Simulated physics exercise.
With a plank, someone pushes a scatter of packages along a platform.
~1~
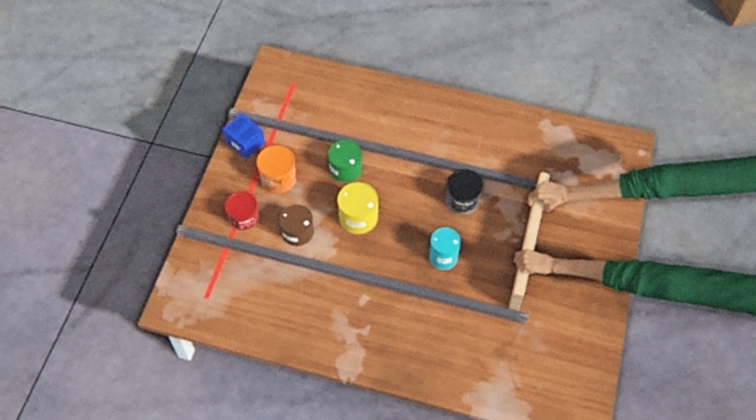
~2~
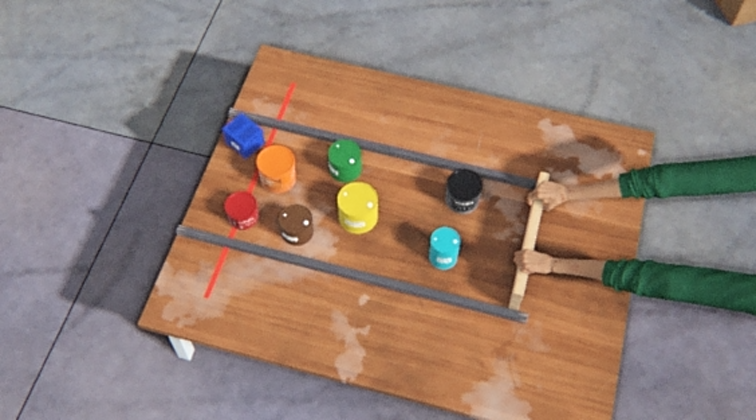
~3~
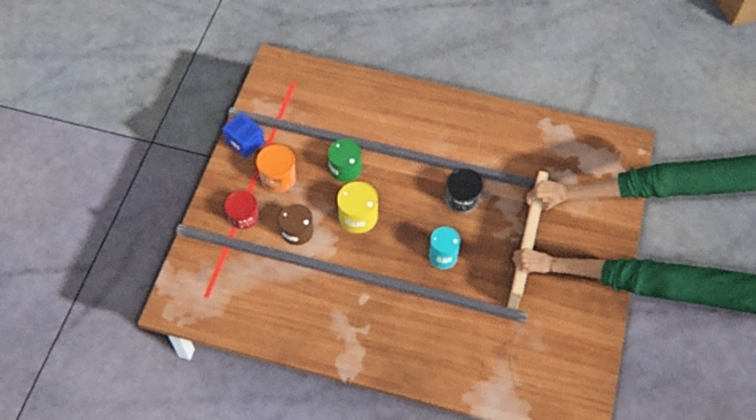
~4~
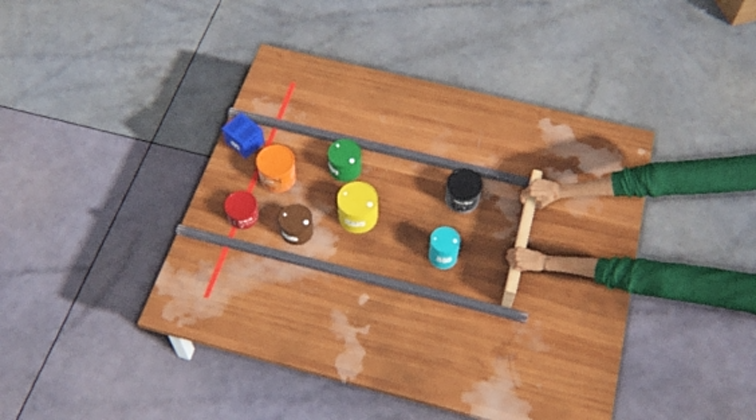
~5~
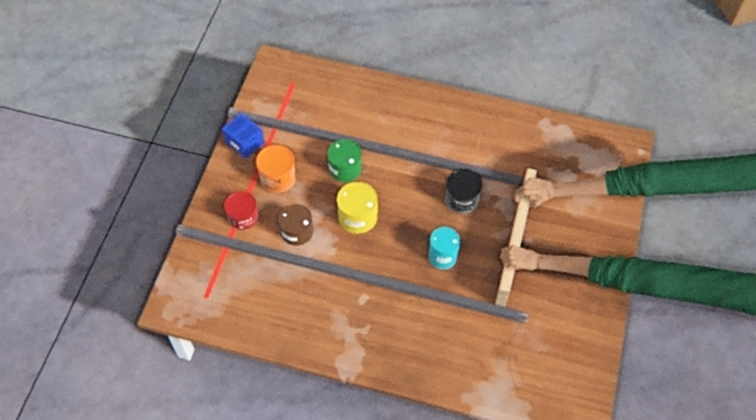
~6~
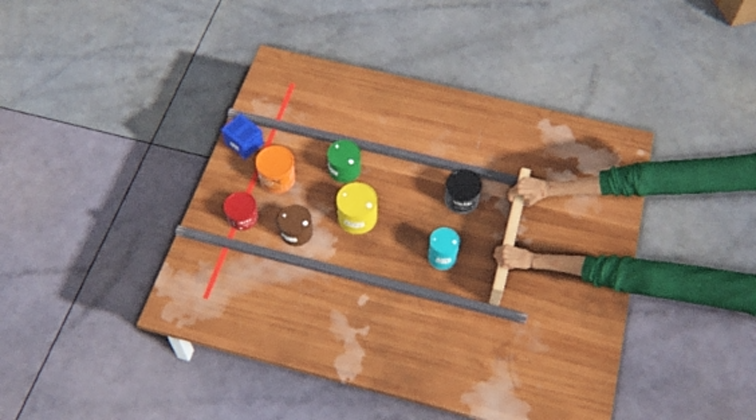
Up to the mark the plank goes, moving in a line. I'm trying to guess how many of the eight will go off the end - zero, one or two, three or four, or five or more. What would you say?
I would say one or two.
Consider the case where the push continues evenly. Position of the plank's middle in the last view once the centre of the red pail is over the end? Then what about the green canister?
I reckon its middle sits around (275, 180) and then around (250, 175).
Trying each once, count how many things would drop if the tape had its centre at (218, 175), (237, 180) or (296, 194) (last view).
In that order 7, 5 and 0.
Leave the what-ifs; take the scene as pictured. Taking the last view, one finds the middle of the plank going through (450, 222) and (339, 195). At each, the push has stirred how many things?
That gives 2 for the first and 5 for the second.
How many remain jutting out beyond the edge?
Expected count: 3.
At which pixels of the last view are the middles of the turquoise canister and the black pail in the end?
The turquoise canister stops around (224, 205); the black pail around (247, 142).
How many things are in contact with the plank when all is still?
The answer is 3.
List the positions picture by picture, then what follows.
In the first frame, blue tote (244, 137); red pail (242, 211); orange pail (277, 170); plank (529, 241); tape (253, 183).
In the second frame, red pail (242, 211); plank (529, 241).
In the third frame, orange pail (277, 169); turquoise canister (444, 248).
In the fourth frame, blue tote (244, 136); black pail (463, 191).
In the fifth frame, red pail (242, 211); brown canister (296, 225).
In the sixth frame, blue tote (243, 137); red pail (241, 212); orange pail (276, 170); plank (510, 236); tape (252, 184).
A little later, none off yet; blue tote at rest near (243, 137); red pail at rest near (241, 212); orange pail at rest near (276, 170).
When it is over, the number that fall off is one or two; down, red pail and blue tote.
